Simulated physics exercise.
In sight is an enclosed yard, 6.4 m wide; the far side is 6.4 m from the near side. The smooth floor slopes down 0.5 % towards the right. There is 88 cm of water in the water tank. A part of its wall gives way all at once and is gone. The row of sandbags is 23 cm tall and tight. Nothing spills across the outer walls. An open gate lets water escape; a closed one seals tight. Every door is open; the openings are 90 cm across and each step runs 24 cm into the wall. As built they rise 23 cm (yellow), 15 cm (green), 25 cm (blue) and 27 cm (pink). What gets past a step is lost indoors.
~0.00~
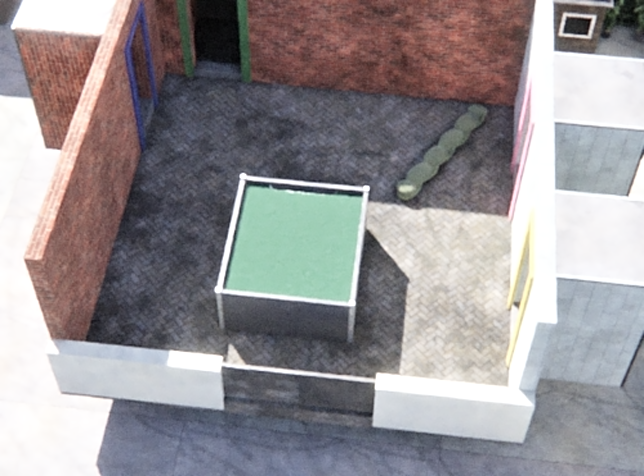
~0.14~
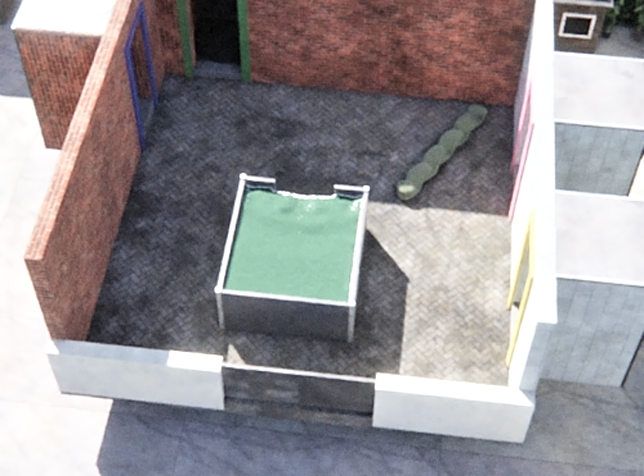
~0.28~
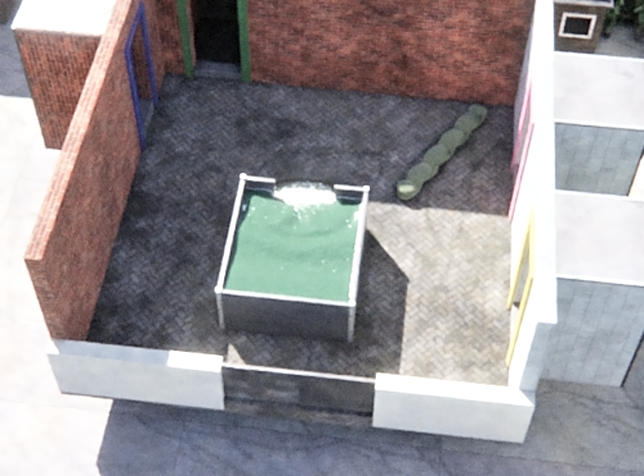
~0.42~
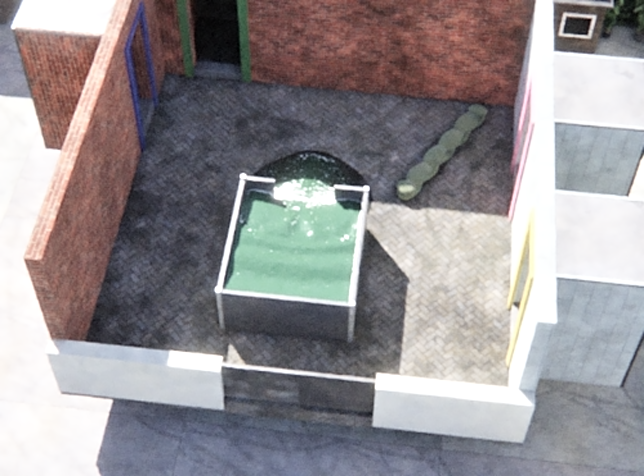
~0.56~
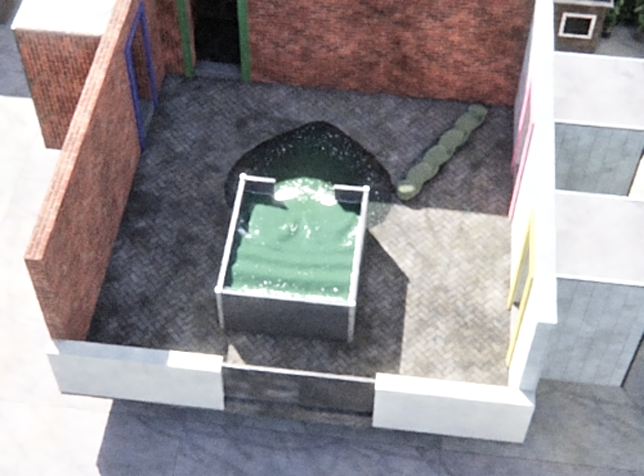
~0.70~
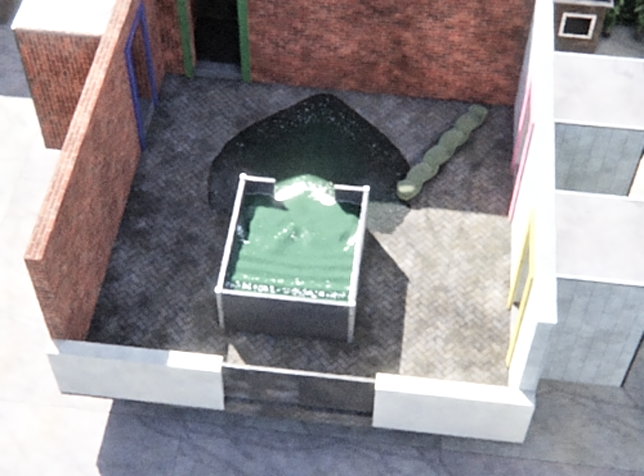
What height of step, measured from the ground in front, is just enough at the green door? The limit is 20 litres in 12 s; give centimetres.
Close to 19 cm is just enough.
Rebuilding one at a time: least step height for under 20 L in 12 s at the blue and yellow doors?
About 13.5 cm at blue and 8.0 cm at yellow.
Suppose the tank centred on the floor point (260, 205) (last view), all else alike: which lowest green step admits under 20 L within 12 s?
Then roughly 26 cm.
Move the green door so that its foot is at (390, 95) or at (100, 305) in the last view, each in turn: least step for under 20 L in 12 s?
Roughly 26 and 9.5 cm.
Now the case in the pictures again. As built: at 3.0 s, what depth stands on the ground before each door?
In cm: Yellow 0, green 22, blue 16, pink 5.
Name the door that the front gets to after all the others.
Last comes the yellow one.
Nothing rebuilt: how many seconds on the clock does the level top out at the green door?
At about 1.8 s.
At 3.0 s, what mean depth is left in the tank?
Roughly 40 cm on average.
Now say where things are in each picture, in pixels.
The first frame shows the water tank at (295, 241) is whole and still, 88 cm deep; the green door at (215, 37) is dry.
In the second frame, the front is at a hidden place, 0.3 m from the gap on the far side; 0.3 m2 of floor is wet, 88 cm left at the back.
In the third frame, water pours out on the far side and has run 0.9 m, to (295, 182); about 14 cm deep outside, 88 cm at the back.
In the fourth frame, the gap is on the far side, the front 1.5 m out at (307, 154); the back of the water tank holds 87 cm.
In the fifth frame, the gap is on the far side, the front 2.3 m out at (319, 124); the back of the water tank holds 81 cm.
In the sixth frame, water pours out on the far side and has run 2.9 m, to (320, 98); about 5 cm deep outside, 73 cm at the back; the green door at (215, 37), 3.8 m from the gap, is still 1.4 m from the nearest water.
After 1.4 s water covers 35 % of the floor, deepest (44 cm) near (311, 214); 17 cm at the green door, 0 litres in over its 15 cm step.
After 3.0 s water covers 45 % of the floor, deepest (36 cm) near (458, 126); 22 cm at the green door, 24 litres in over its 15 cm step.
After 12.0 s water covers 95 % of the floor, deepest (16 cm) near (78, 370); 10 cm at the green door, 64 litres in over its 15 cm step.
At the green door as built, the water arrived by 1.3 s and peaked near 23 cm at 1.8 s.
Run again over the same 12 s with other heights there, 39 litres in over 17 cm, 6 litres over 23 cm. The limit of 20 litres is kept from about 19 cm up.
